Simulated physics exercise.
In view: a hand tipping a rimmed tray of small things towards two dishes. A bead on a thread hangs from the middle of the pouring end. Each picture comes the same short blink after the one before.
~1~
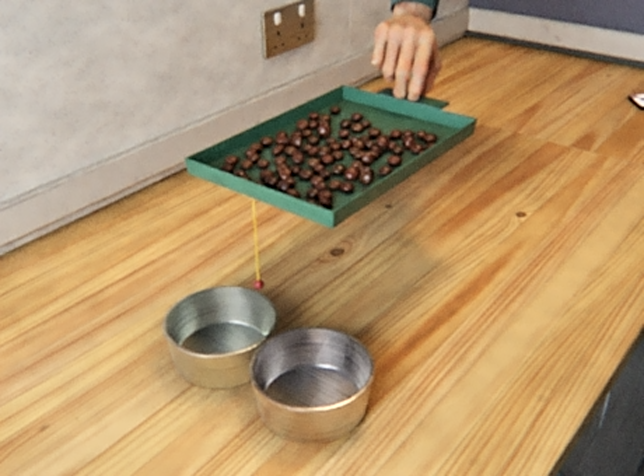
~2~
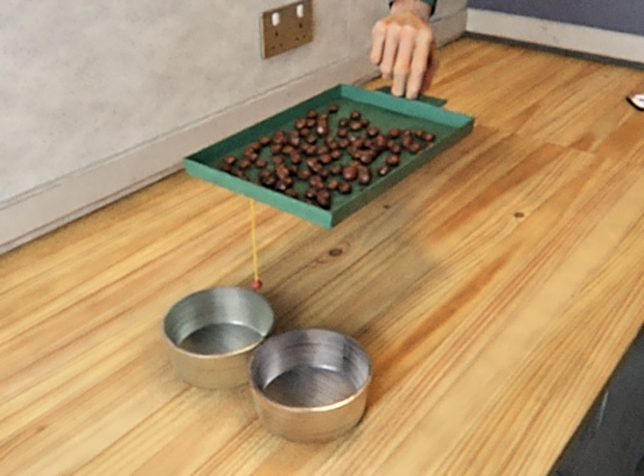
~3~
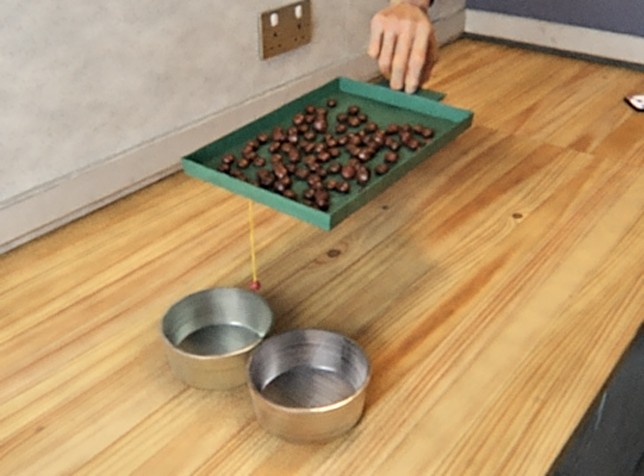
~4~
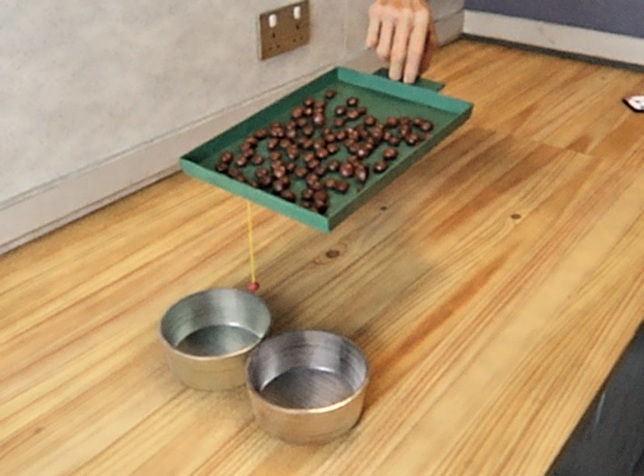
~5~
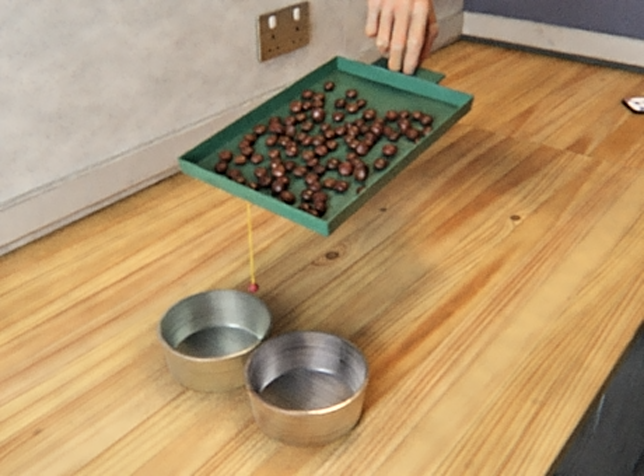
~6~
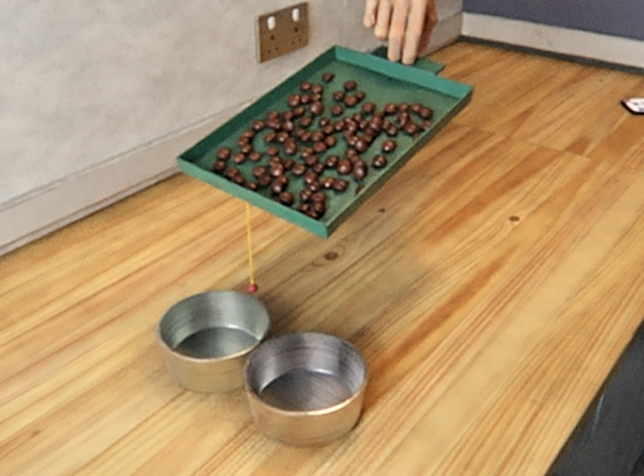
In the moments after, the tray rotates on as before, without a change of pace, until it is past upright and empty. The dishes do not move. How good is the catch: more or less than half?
Caught overall: The larger part.
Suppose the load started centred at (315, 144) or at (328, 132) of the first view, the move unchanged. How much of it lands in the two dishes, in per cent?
First some 80, then 80 per cent.
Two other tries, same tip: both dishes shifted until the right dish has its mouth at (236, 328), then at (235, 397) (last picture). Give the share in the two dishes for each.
Roughly 40 per cent, and 0 per cent.
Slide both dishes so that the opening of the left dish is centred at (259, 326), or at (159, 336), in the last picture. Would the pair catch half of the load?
At the first place above a half, at the second under half.
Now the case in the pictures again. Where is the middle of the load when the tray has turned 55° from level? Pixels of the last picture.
At about (300, 166).
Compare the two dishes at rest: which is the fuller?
More ends in the dish on the right.
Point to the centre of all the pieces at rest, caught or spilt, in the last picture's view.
Around (289, 384).
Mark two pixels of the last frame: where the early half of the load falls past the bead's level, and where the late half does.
Around (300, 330) and then (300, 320).
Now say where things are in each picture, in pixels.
In the first frame, corners of the pouring end at (188, 158) and (332, 211), level; middle of the load at (338, 155), flat chocolate drops; left dish at (182, 362); right dish at (273, 415); bead on its thread at (259, 284).
In the second frame, corners of the pouring end at (186, 158) and (330, 212), level; middle of the load at (336, 155).
In the third frame, corners of the pouring end at (184, 158) and (329, 214), tipped barely, lowest at the right corner; middle of the load at (334, 152).
In the fourth frame, corners of the pouring end at (181, 157) and (327, 217), tipped a little, lowest at the right corner; middle of the load at (333, 148).
In the fifth frame, corners of the pouring end at (180, 158) and (326, 221), tipped a little, lowest at the right corner; middle of the load at (332, 145).
In the sixth frame, corners of the pouring end at (179, 157) and (325, 224), tipped a little, lowest at the right corner; middle of the load at (331, 141); left dish at (175, 367); right dish at (267, 420).
Soon after the last picture, tray tipped steeply; all on the tray.
A little later, tray tipped right over; about half on the tray; about a third in the right dish; a small part in the left dish; a stray few outside both; a small part in the air.
Later still, tray tipped past a quarter turn; about two thirds in the right dish; about a quarter in the left dish; about a quarter outside both.
At rest, tray tipped past a quarter turn; about two thirds in the right dish; about a quarter in the left dish; about a quarter outside both.
